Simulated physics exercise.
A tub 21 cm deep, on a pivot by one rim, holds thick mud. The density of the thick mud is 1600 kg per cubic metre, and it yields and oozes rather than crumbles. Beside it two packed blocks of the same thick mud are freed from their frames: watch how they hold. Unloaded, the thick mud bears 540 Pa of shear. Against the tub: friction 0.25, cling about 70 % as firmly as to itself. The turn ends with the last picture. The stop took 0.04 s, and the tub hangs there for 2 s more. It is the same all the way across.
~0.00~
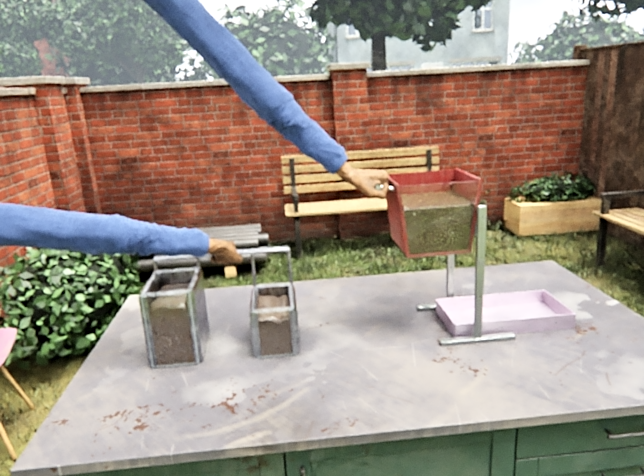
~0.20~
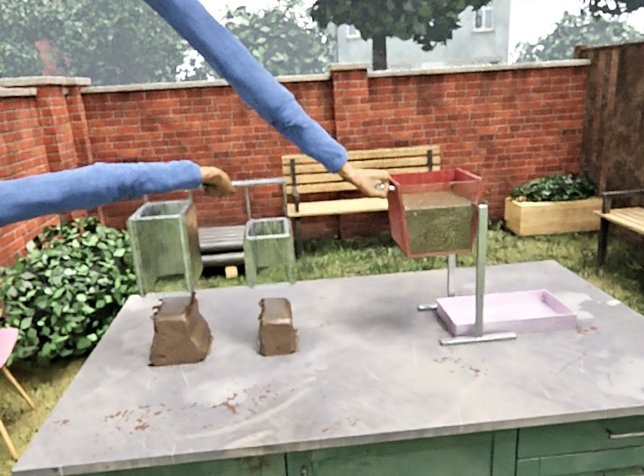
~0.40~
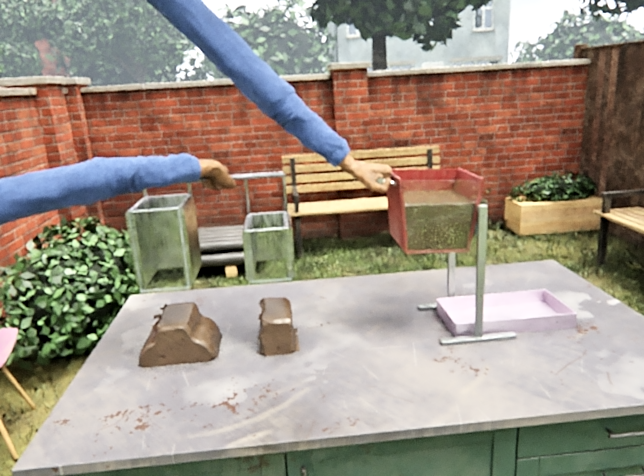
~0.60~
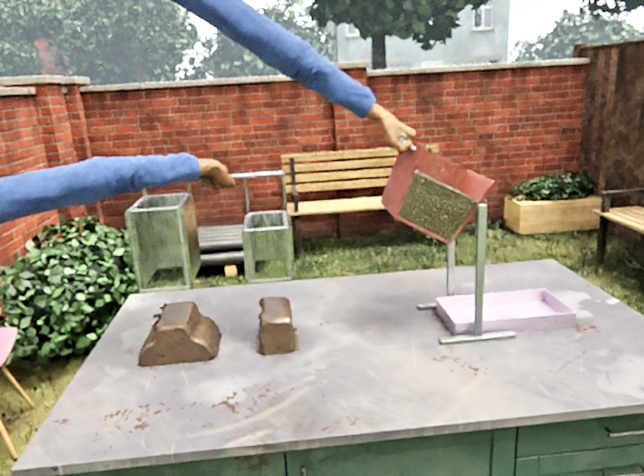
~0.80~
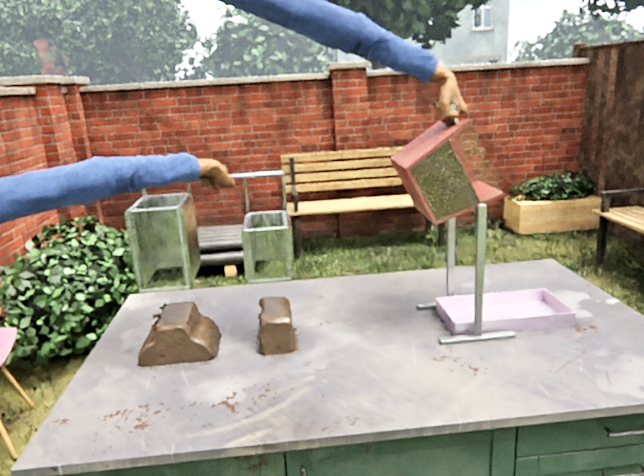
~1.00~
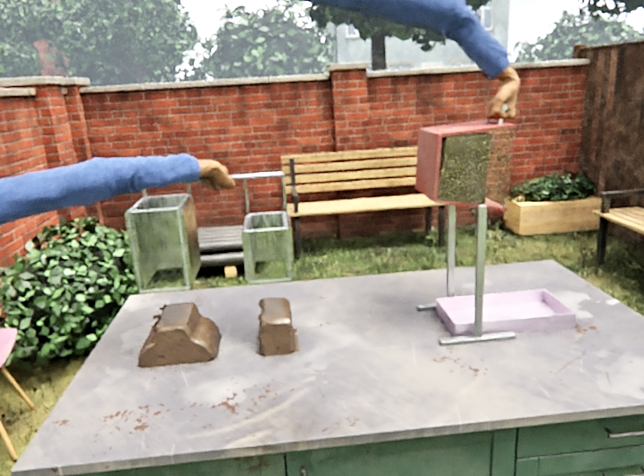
A blue-sleeved arm lifts two clear moulds off a tabletop, uncovering two brown mud blocks, and the taller left one slumps into a low, wide mound while the right keeps its height. Another arm then swings the red mud-filled tub up and over to the right onto its side.
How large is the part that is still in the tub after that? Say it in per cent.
It comes to some 43 %.
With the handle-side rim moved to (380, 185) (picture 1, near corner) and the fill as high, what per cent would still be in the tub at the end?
Then about 35 %.
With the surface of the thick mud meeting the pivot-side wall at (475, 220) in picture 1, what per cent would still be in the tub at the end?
It would be near 65 %.
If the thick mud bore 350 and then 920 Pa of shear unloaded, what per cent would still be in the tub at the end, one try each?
In turn about 35 %, 60 %.
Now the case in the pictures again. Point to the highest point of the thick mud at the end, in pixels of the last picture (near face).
At about (469, 180).
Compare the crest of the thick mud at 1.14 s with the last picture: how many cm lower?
Roughly 4 cm.
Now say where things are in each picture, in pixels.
The first frame shows handle-side rim at (400, 186), tilt 0 degrees; highest point of the thick mud at (471, 204); test blocks 20 cm, 13 cm high (left to right).
The second frame shows handle-side rim at (401, 186), tilt 0 degrees; highest point of the thick mud at (472, 204); test blocks 17 cm, 13 cm high (left to right).
The third frame shows handle-side rim at (403, 181), tilt 3 degrees; highest point of the thick mud at (411, 205); test blocks 13 cm, 13 cm high (left to right).
The fourth frame shows handle-side rim at (425, 147), tilt 30 degrees; highest point of the thick mud at (419, 173); test blocks 13 cm, 13 cm high (left to right).
The fifth frame shows handle-side rim at (471, 123), tilt 63 degrees; highest point of the thick mud at (447, 142); test blocks 13 cm, 13 cm high (left to right).
The sixth frame shows handle-side rim at (515, 128), tilt 94 degrees; highest point of the thick mud at (478, 135); test blocks 13 cm, 13 cm high (left to right).
By 1.14 s, the tub is at 94 degrees and holds 100 %.
By 1.31 s, the tub is at 94 degrees and holds 60 %.
By 1.48 s, the tub is at 94 degrees and holds 43 %.
By 1.65 s, the tub is at 94 degrees and holds 43 %.
By 3.00 s, at the end, the tub is at 94 degrees and holds 43 %.
